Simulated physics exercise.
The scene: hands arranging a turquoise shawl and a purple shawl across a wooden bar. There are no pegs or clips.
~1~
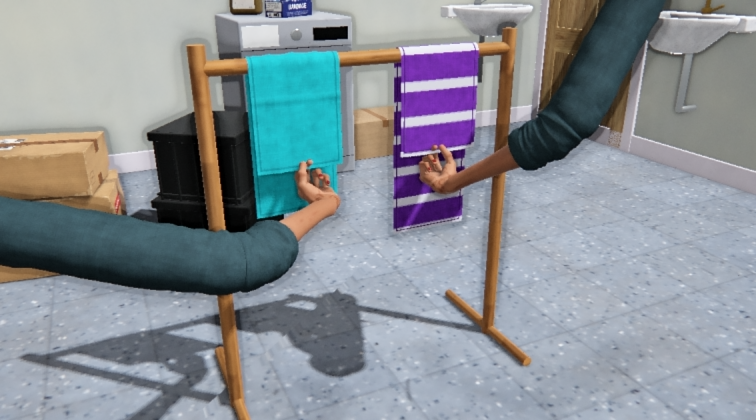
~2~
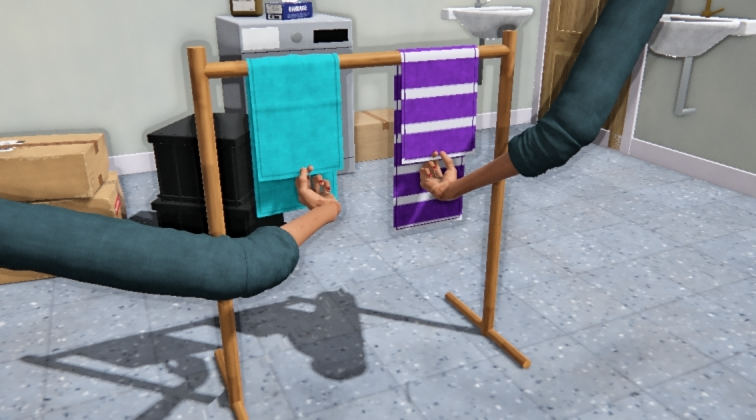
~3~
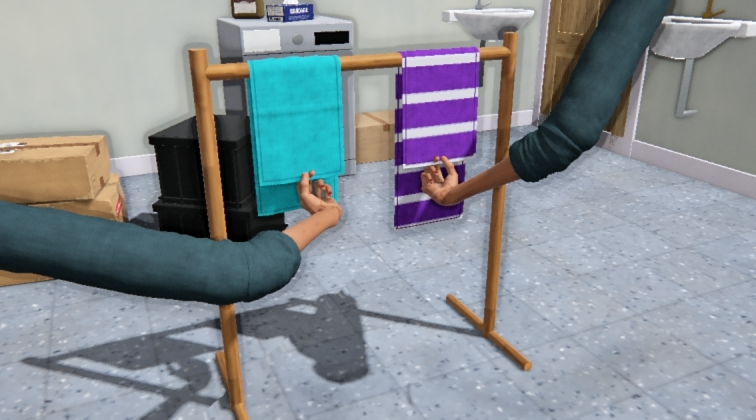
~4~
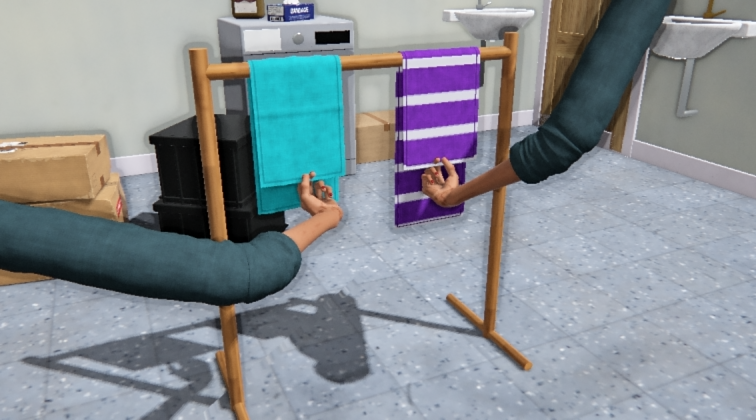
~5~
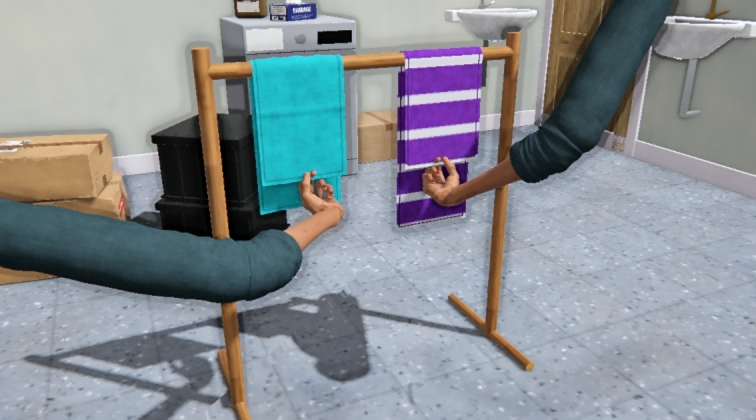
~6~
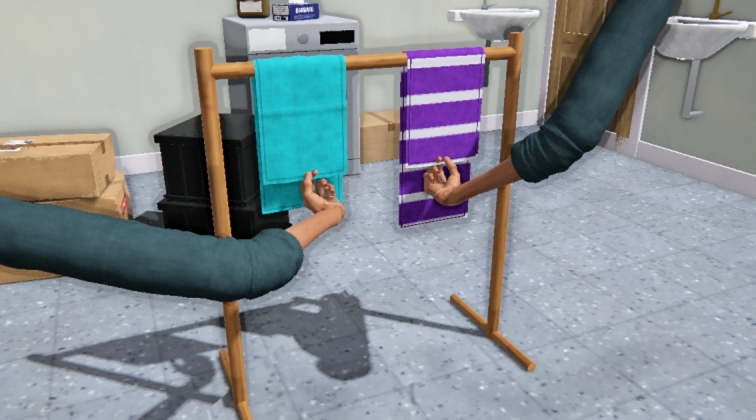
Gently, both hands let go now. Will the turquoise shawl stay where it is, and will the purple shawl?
One by one: The turquoise shawl remains in place; the purple shawl remains in place.
Then, 0.96 s after the last picture, turquoise shawl still hanging; purple shawl still hanging.
At rest, turquoise shawl still hanging; purple shawl still hanging. The turquoise shawl hangs there and the purple shawl keeps its place.
